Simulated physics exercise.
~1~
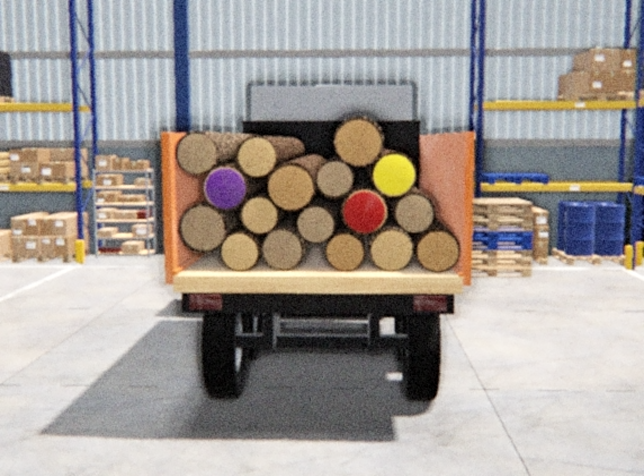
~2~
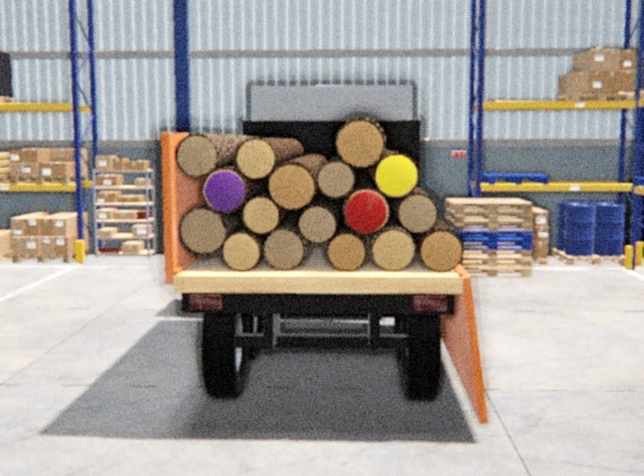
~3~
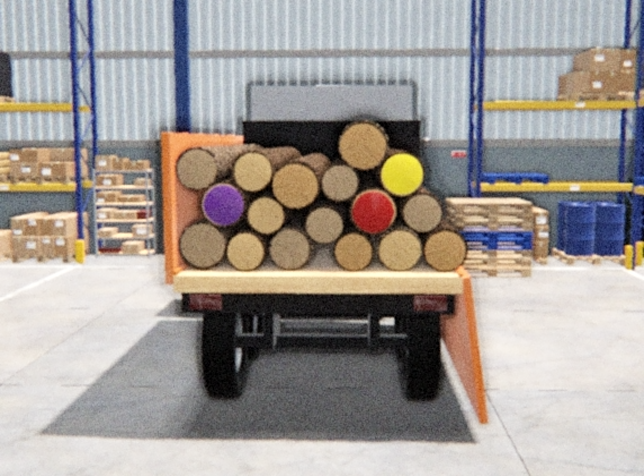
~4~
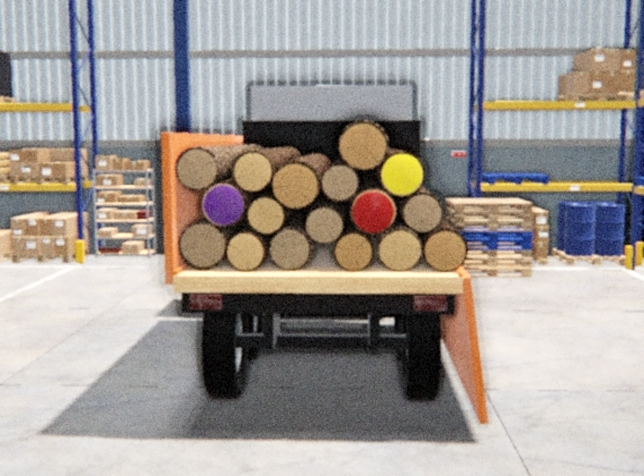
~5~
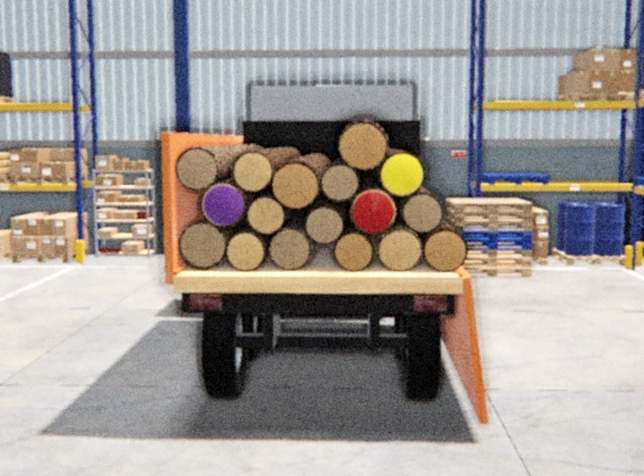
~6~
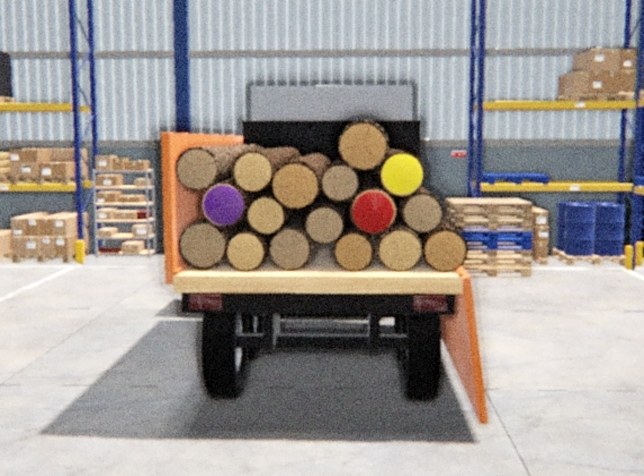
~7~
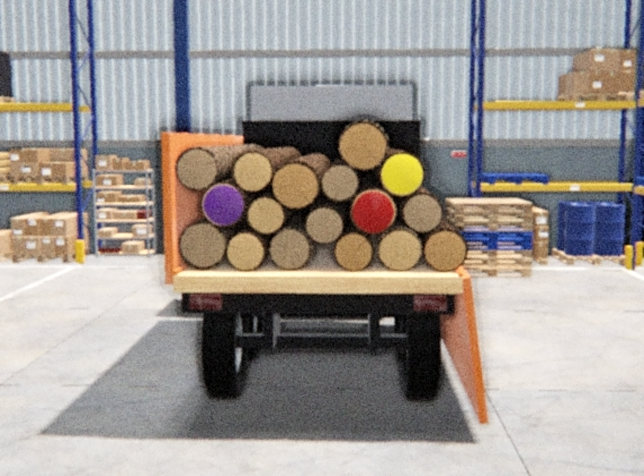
In a warehouse, a truck's right side board drops, and its stacked logs shift slightly but stay aboard.
